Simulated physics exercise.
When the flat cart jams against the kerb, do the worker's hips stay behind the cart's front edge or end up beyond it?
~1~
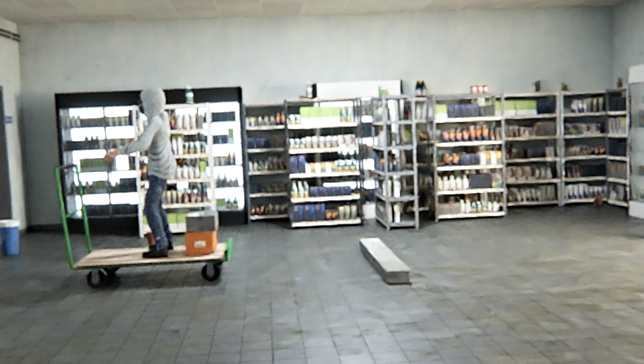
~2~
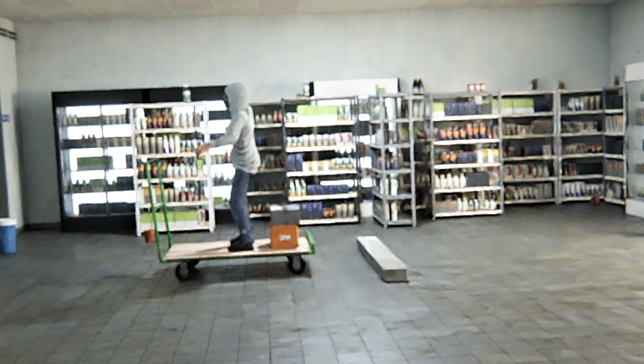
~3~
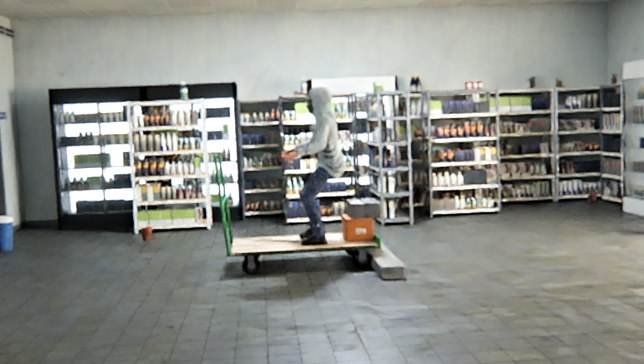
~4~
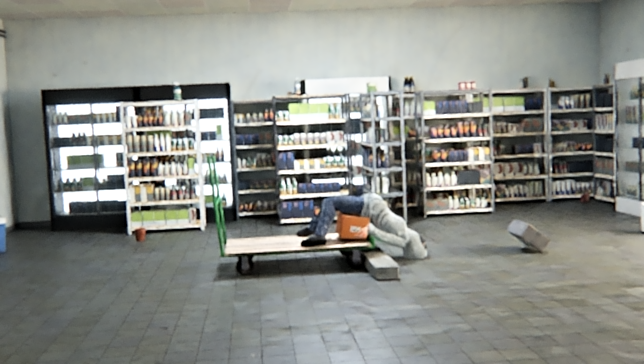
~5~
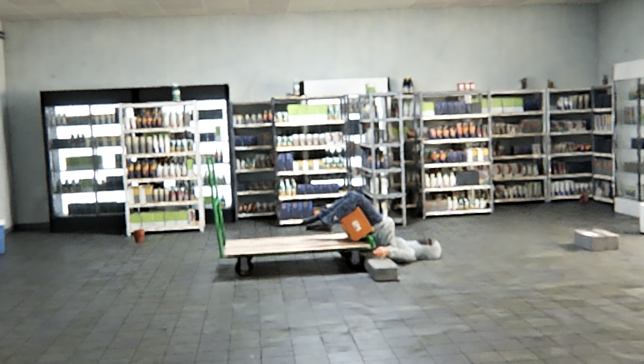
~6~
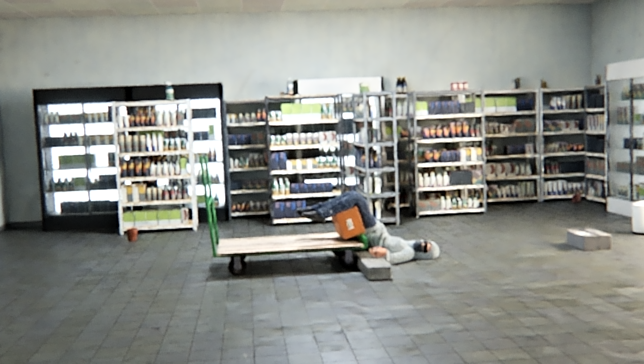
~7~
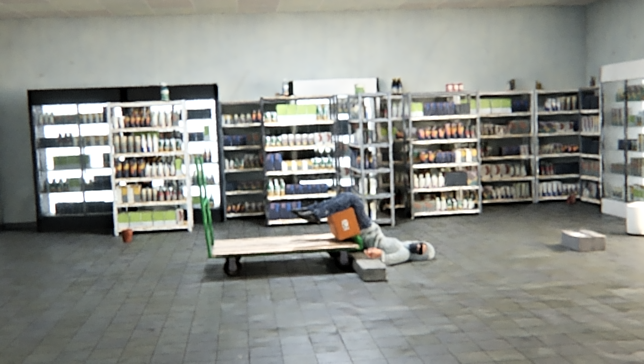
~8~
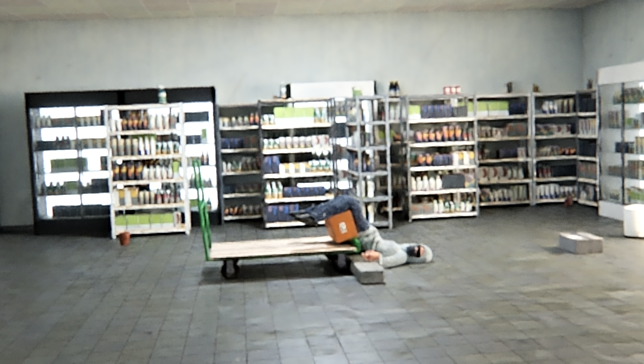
The worker's hips end up beyond the front edge, with the upper body lying on the floor ahead of the stopped cart.
Person riding a flat cart rightward into a kerb, pitching headfirst over the front as a grey parcel flies off and an orange tote tips.
